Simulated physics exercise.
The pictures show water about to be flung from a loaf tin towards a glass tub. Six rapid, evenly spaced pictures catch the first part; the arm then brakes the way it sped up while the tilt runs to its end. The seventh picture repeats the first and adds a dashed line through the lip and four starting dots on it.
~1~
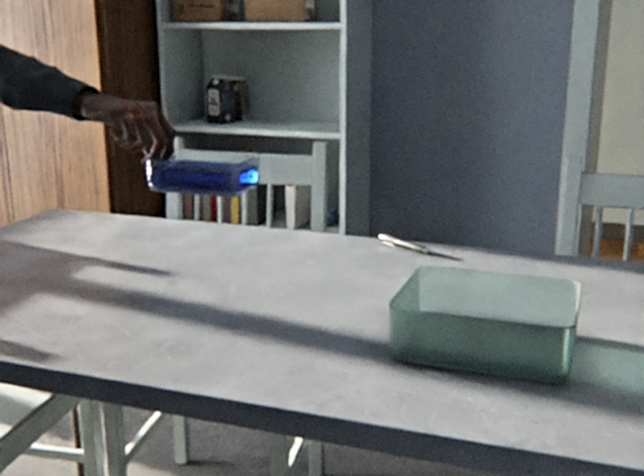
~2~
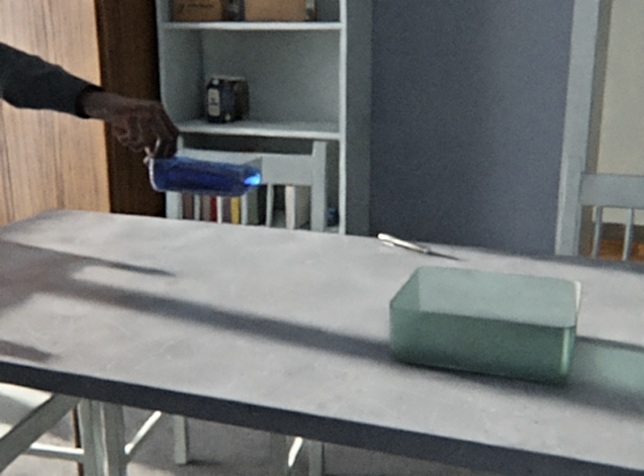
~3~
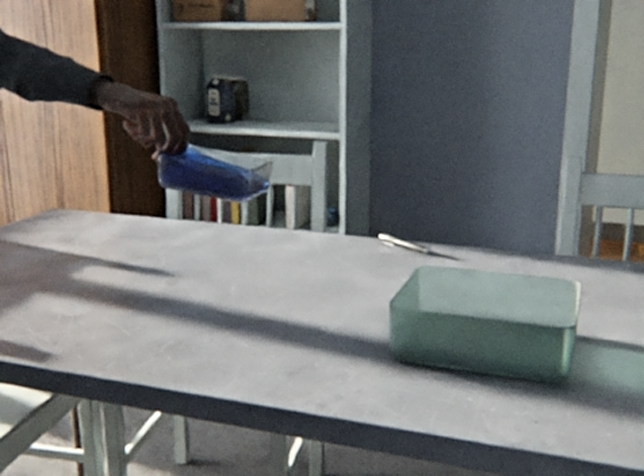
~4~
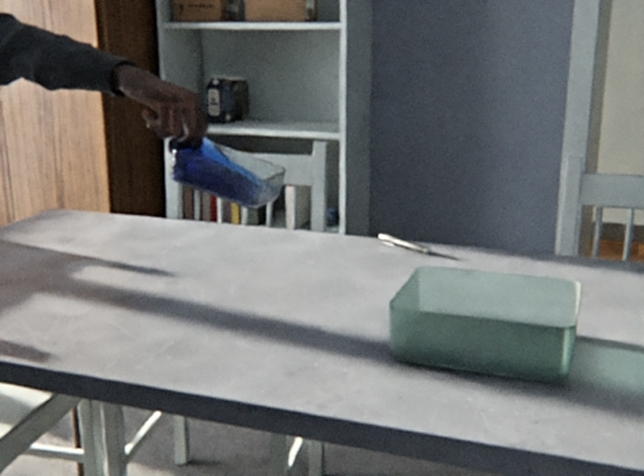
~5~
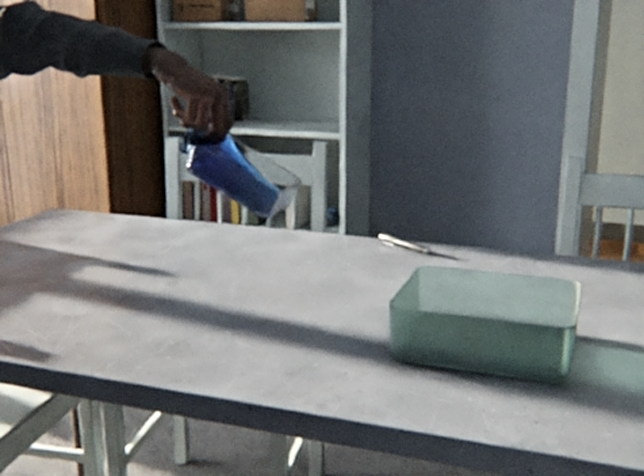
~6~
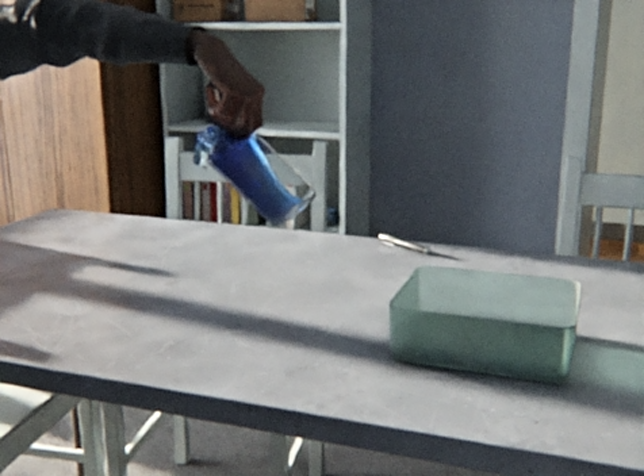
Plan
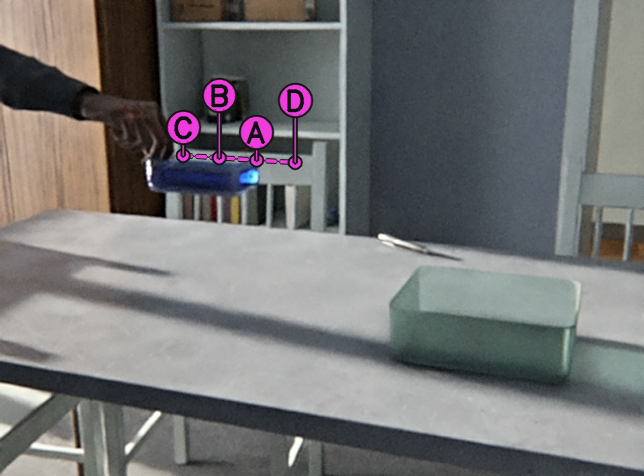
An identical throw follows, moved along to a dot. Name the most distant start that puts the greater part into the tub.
Go for D.
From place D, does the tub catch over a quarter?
Yes, clearly.
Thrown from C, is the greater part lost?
Yes, that goes wrong.
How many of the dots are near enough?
One.
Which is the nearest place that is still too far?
A.
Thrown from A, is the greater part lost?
Yes.
In magenta, A at (256, 160); B at (219, 157); C at (183, 155); D at (295, 162).
Choosing A, about 22 % lands in the tub, 70 % falls short and 7 % goes beside or beyond.
Choosing B, about 2 % lands in the tub, 96 % falls short.
Choosing C, about 0 % lands in the tub, 99 % falls short.
Choosing D, about 64 % lands in the tub, 25 % falls short and 11 % goes beside or beyond.
